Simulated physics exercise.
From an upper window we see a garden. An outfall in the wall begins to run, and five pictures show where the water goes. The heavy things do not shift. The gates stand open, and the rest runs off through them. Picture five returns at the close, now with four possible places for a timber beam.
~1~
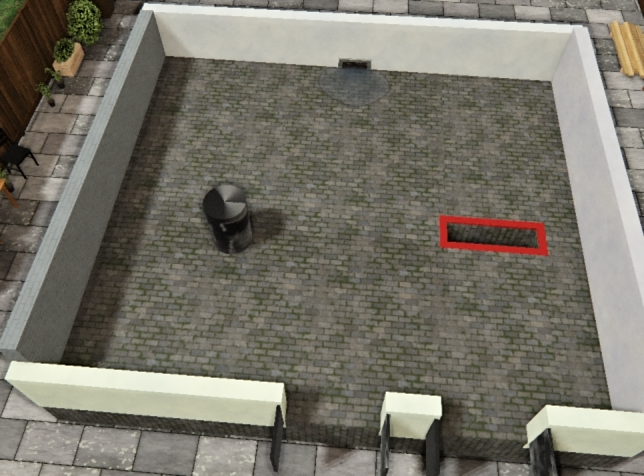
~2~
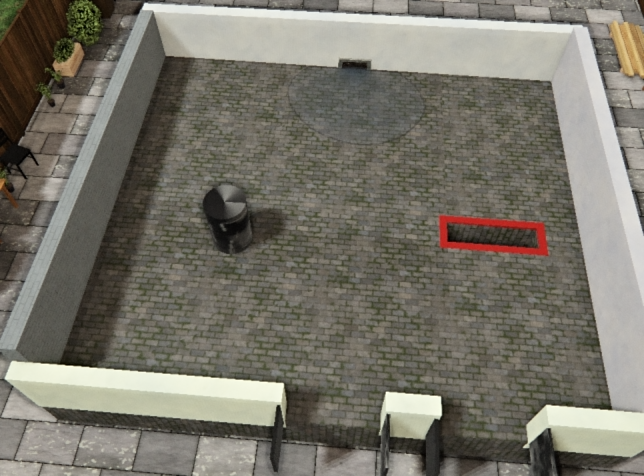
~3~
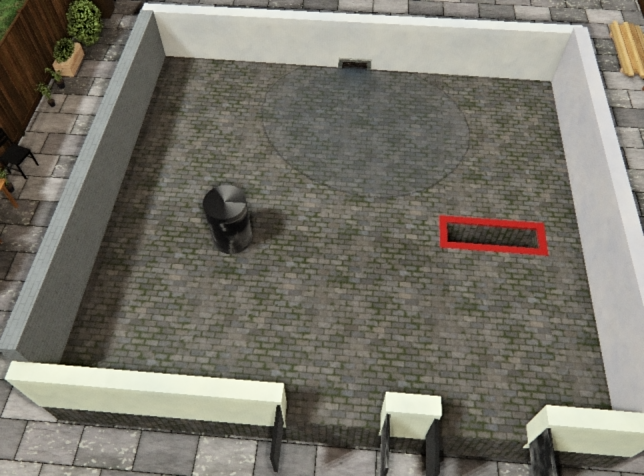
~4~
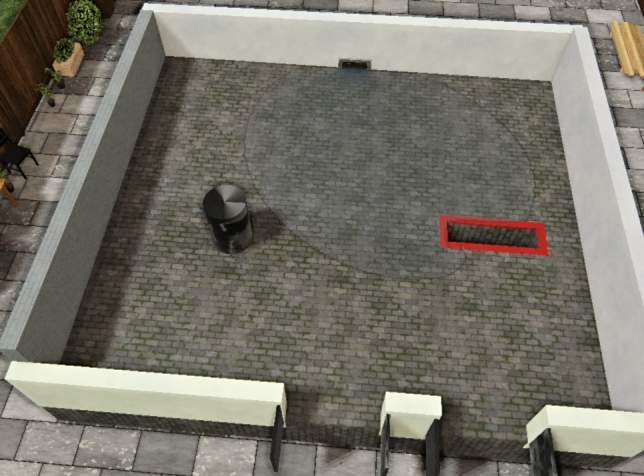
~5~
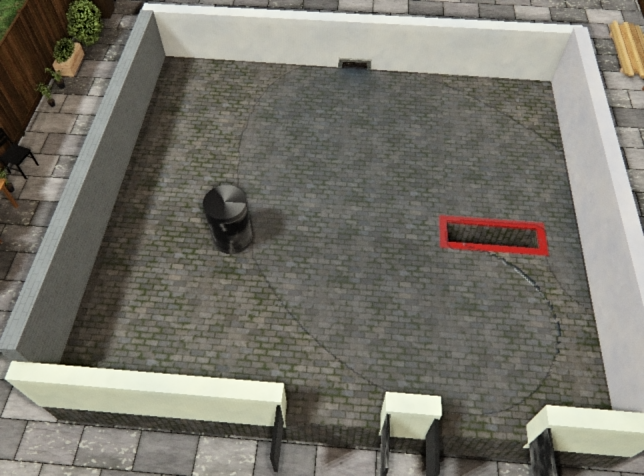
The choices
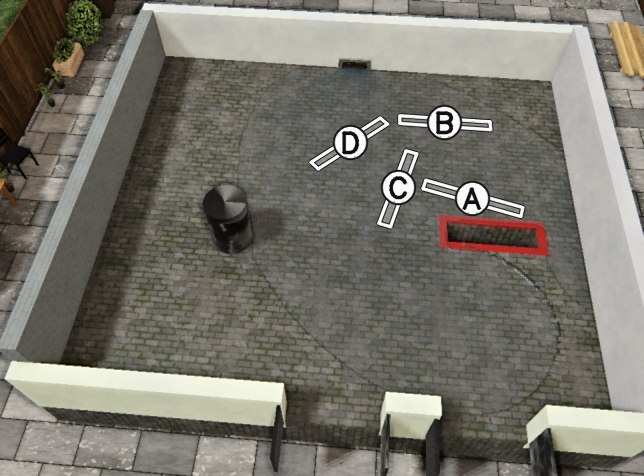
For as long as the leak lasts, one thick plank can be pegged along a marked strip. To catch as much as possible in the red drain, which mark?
B works best here.
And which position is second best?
D it is.
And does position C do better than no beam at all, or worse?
Position C is worse.
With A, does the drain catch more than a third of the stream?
No, it does not.
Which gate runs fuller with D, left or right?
The right gate.
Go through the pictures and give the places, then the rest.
Outfall at (355, 64); red drain at (493, 235); open gate at (478, 421); open gate at (334, 408); front seen at (351, 101), 2 % of the ground wet; red drain still dry, in the first picture.
Front seen at (374, 140), 8 % of the ground wet; red drain still dry, in the second picture.
Front seen at (400, 191), 18 % of the ground wet; red drain still dry, in the third picture.
Front seen at (451, 266), 32 % of the ground wet; red drain taking water, in the fourth picture.
Front seen at (535, 370), 51 % of the ground wet; red drain taking water, in the fifth picture.
On the marked copy, A from (424, 184) to (521, 211); B from (399, 119) to (490, 125); C from (384, 225) to (411, 152); D from (314, 165) to (383, 121).
For position A, about 13 % of the stream goes into the red drain, about 86 % out by the gates.
For position B, about 27 % of the stream goes into the red drain, about 73 % out by the gates.
For position C, about 15 % of the stream goes into the red drain, about 84 % out by the gates.
For position D, about 19 % of the stream goes into the red drain, about 80 % out by the gates.
